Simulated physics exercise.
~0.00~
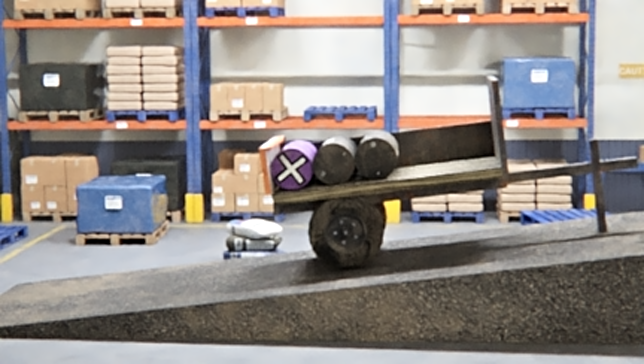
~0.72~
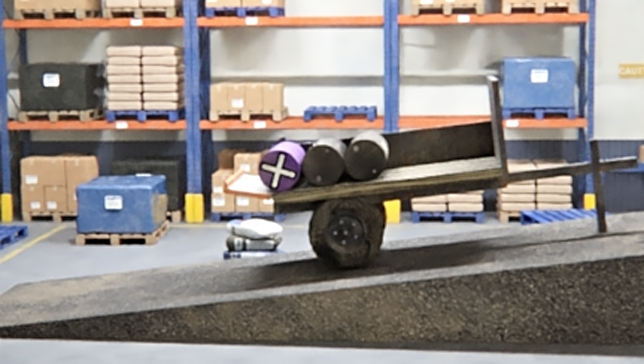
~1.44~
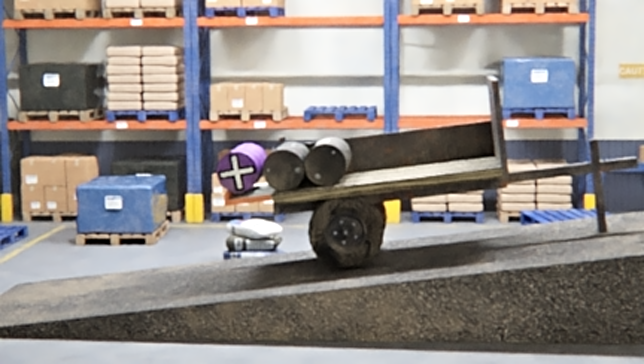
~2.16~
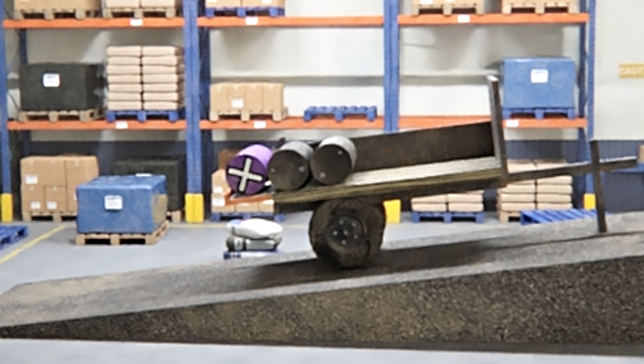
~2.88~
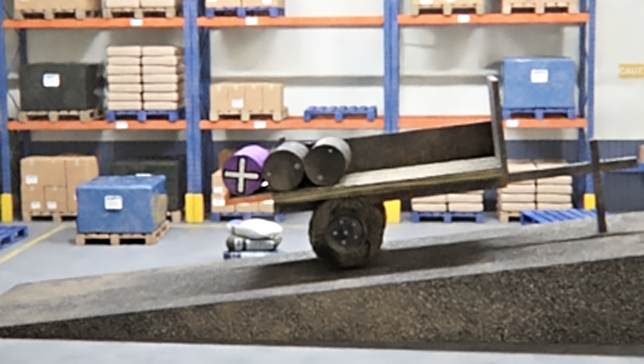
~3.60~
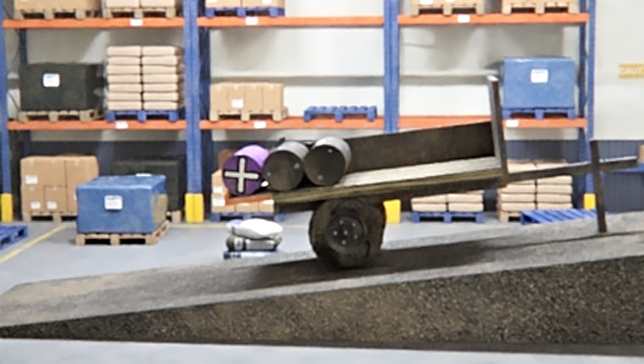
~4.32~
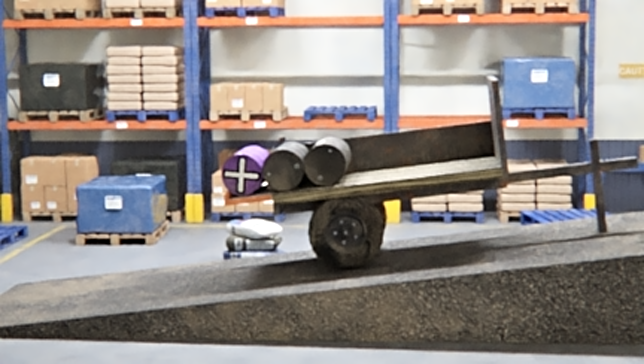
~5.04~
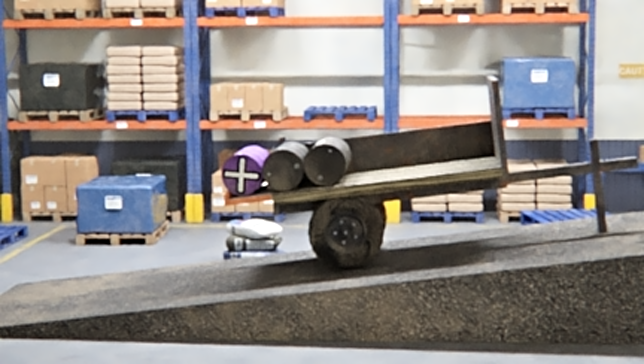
Purple drum with a white cross rolling left ahead of two black drums on a tilted trailer, rocking slightly, then resting at its lowered tailgate.
